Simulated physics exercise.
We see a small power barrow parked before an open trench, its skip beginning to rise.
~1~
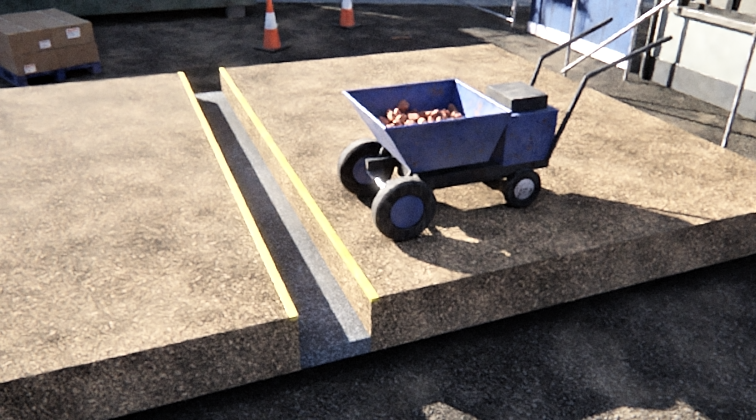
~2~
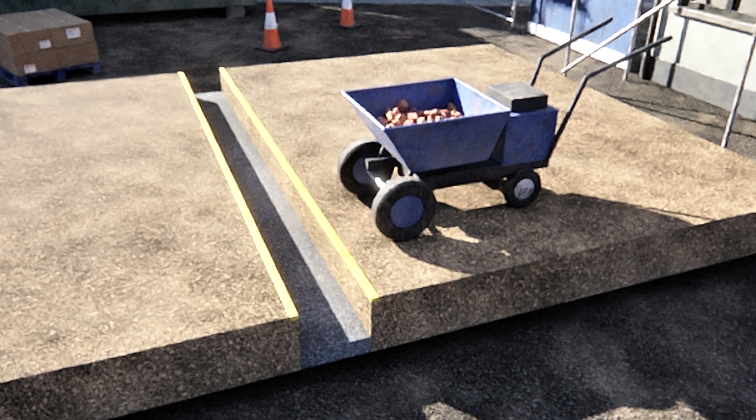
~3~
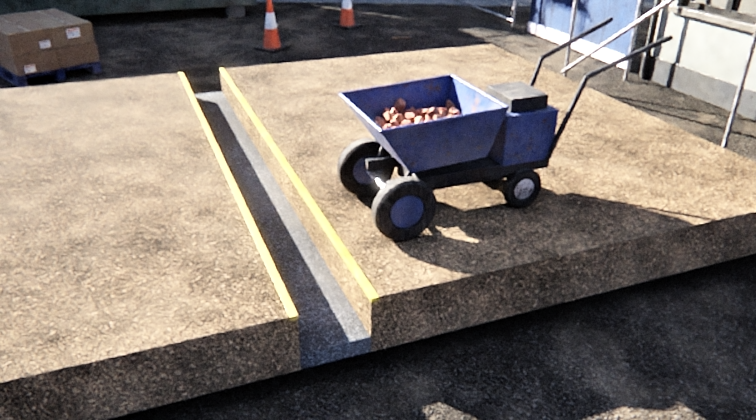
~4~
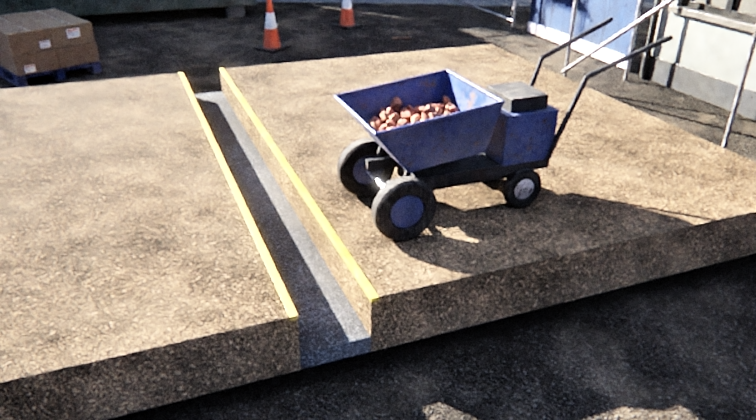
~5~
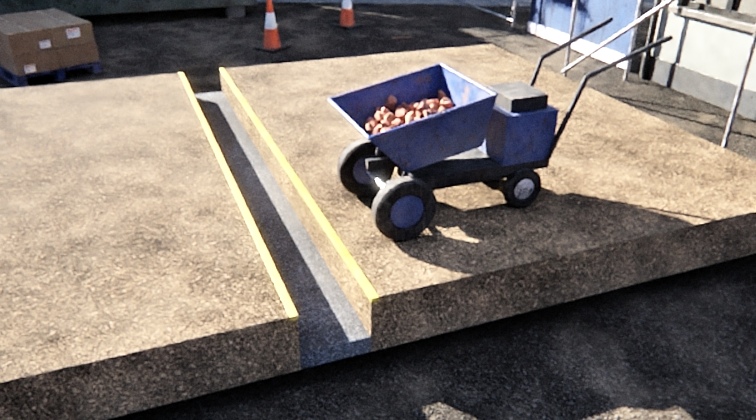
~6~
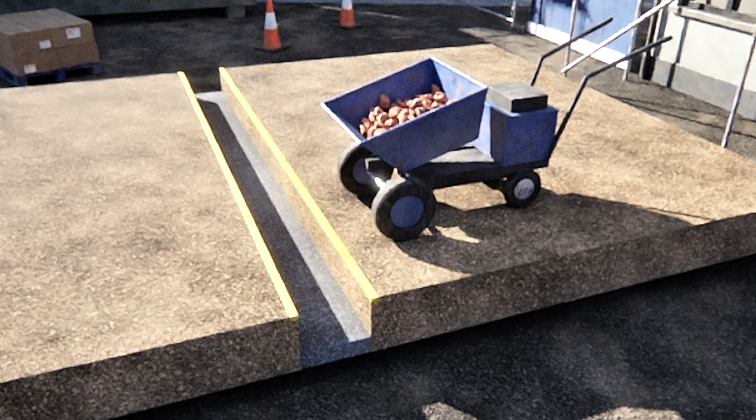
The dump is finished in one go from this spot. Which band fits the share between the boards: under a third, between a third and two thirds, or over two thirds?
It catches more than two thirds.
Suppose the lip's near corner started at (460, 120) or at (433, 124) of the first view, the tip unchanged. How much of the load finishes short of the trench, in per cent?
Near 50 % and 20 %.
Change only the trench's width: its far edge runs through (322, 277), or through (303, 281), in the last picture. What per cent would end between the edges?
First some 10, then 70 per cent.
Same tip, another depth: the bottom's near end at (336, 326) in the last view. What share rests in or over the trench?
Close to 90 per cent.
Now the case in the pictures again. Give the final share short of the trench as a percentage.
Roughly 0 in a hundred.
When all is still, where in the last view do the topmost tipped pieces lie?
Roughly at (268, 238).
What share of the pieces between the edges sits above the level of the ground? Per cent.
Roughly 0 in a hundred.
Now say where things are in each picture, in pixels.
The first picture shows lip of the skip (387, 130), level; top of the load (421, 124), lumps of rubble; first edge of the trench (357, 270); far edge (280, 286), the trench over half as wide as the skip, and about half as deep as wide.
The second picture shows lip of the skip (385, 130), level; top of the load (420, 123).
The third picture shows lip of the skip (382, 132), tipped barely; top of the load (431, 119).
The fourth picture shows lip of the skip (376, 134), tipped a little; top of the load (427, 117).
The fifth picture shows lip of the skip (369, 138), tipped a little; top of the load (436, 116).
The sixth picture shows lip of the skip (361, 144), tipped clearly; top of the load (430, 113); first edge of the trench (357, 270); far edge (280, 286).
Just after the last frame, skip tipped steeply; every one in the skip.
A moment on, skip tipped right over; the larger part in the skip; about a tenth in or heaped over the trench.
Further on, skip tipped right over; about a tenth in the skip; almost all in or heaped over the trench; just a few beyond it.
When it is over, skip tipped right over; almost all in or heaped over the trench; just a few beyond it.
